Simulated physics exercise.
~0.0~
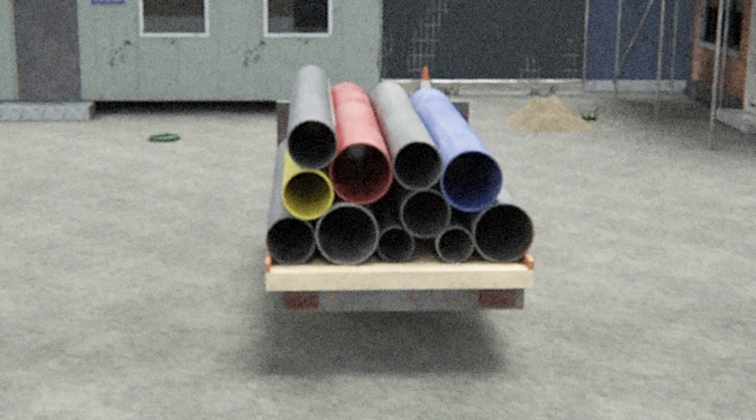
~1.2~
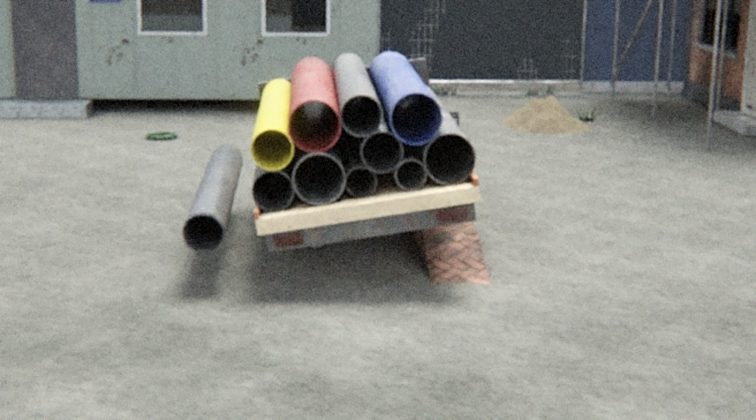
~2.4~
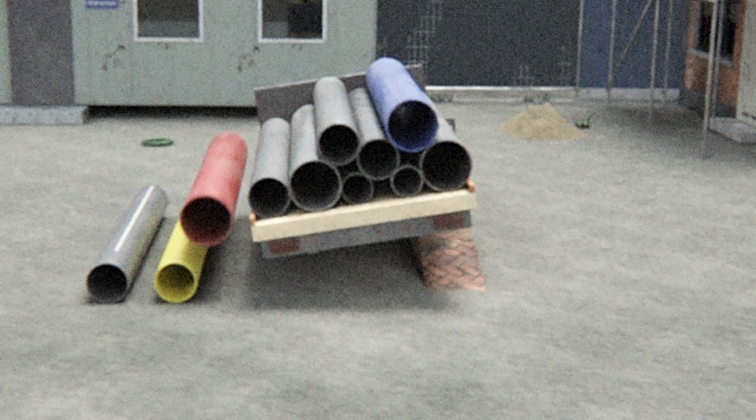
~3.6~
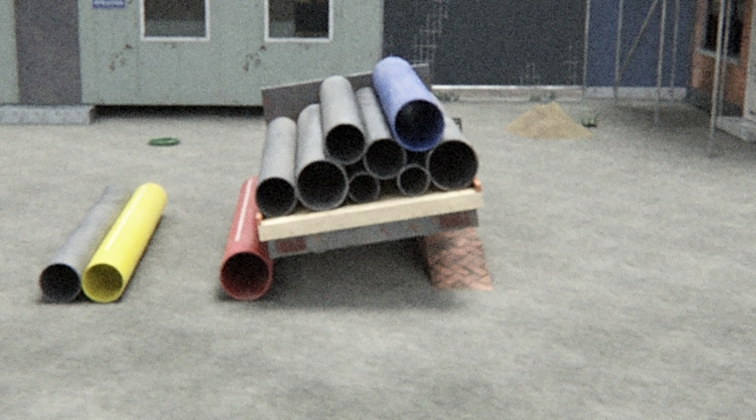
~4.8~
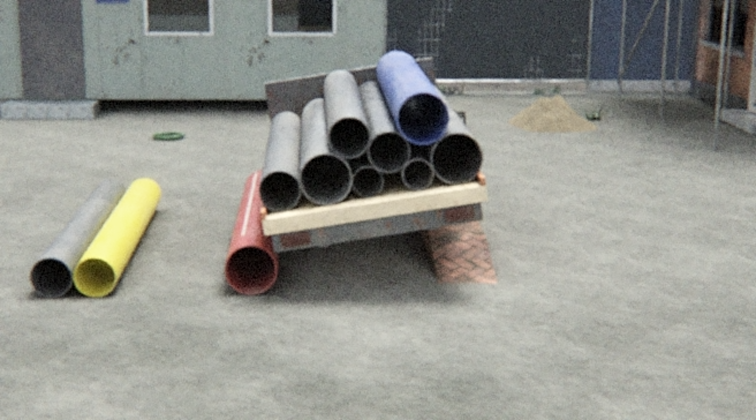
A loaded trailer tilts left, spilling gray, yellow and red pipes while blue stays aboard.
